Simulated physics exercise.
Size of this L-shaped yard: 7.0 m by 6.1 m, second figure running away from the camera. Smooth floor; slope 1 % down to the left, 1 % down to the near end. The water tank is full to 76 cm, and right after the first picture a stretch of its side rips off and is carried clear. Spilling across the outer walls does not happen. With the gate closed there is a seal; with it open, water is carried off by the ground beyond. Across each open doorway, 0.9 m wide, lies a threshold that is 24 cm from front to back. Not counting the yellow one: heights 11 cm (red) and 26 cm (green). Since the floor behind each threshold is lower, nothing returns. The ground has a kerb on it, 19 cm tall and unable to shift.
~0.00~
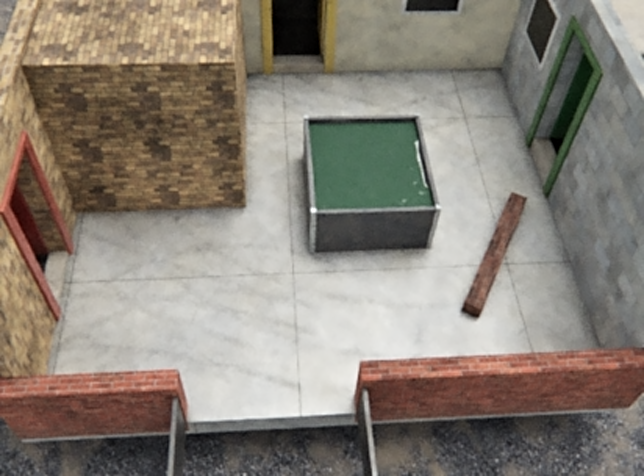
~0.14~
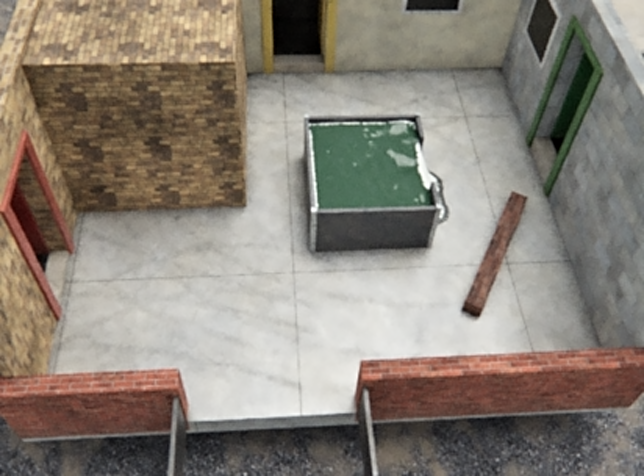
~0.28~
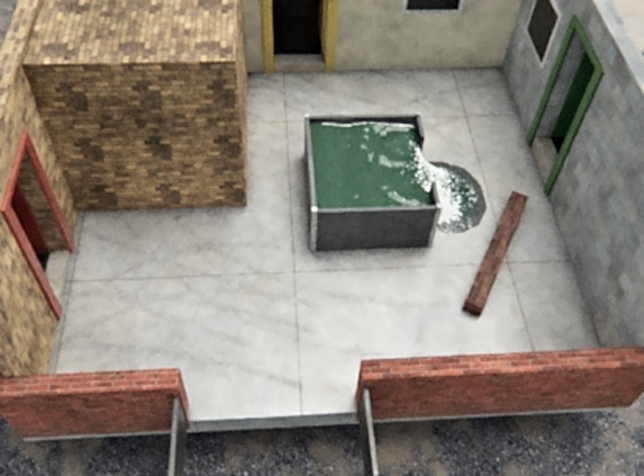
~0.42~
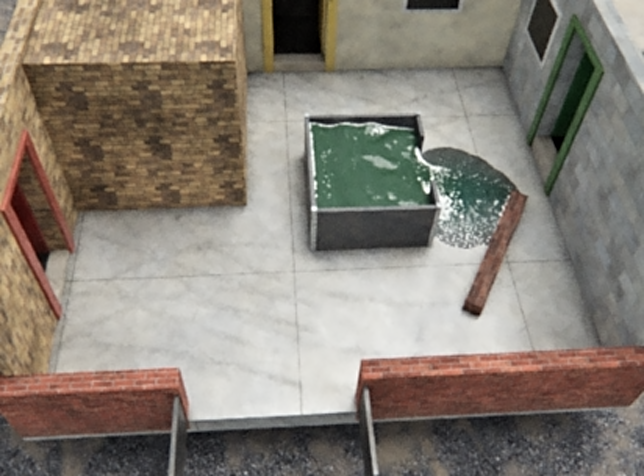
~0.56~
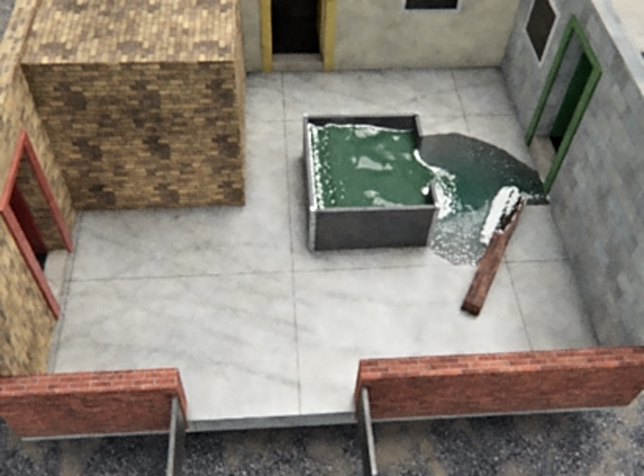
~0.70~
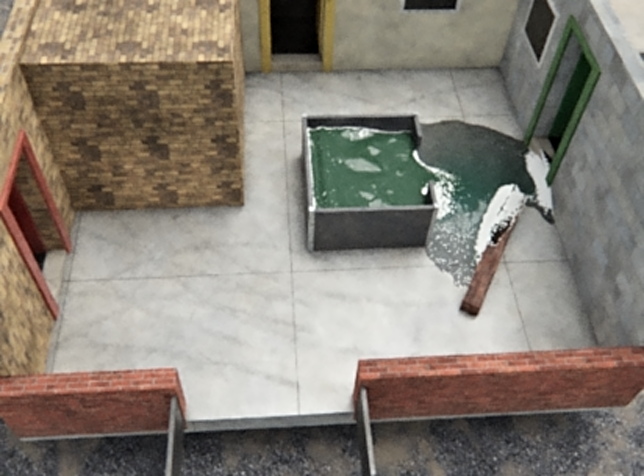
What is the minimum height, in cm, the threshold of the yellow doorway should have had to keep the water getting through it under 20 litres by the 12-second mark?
6 cm.
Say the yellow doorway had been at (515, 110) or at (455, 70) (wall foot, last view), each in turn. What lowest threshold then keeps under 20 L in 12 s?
Minimums: Roughly 9.5 cm and 20 cm.
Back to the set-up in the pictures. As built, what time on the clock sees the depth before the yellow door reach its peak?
The level tops out around 9.5 s.
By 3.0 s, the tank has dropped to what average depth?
The mean depth is about 31 cm.
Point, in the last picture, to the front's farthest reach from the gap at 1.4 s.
Near pixel (496, 78).
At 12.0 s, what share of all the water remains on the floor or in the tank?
I'd say near 78 per cent is still there.
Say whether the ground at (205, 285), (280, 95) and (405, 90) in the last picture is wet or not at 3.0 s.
One after another they are bone dry, bone dry, then soaked.
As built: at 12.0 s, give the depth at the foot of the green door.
You'd measure close to 5.0 cm there.
After 1.4 s water covers 20 % of the floor, deepest (41 cm) near (527, 168); it has not reached the yellow door.
After 3.0 s water covers 50 % of the floor, deepest (27 cm) near (495, 214); 2 cm at the yellow door, 0 litres in over its 18 cm threshold.
After 12.0 s water covers 95 % of the floor, deepest (9 cm) near (39, 409); 7 cm at the yellow door, 0 litres in over its 18 cm threshold.
At the yellow door as built, the water arrived by 2.9 s and peaked near 9 cm at 9.4 s.
With a threshold of 5 cm, 28 litres would have come in within the 12 s; with 6.5 cm, 14 litres. So under 20 litres takes about 6 cm.
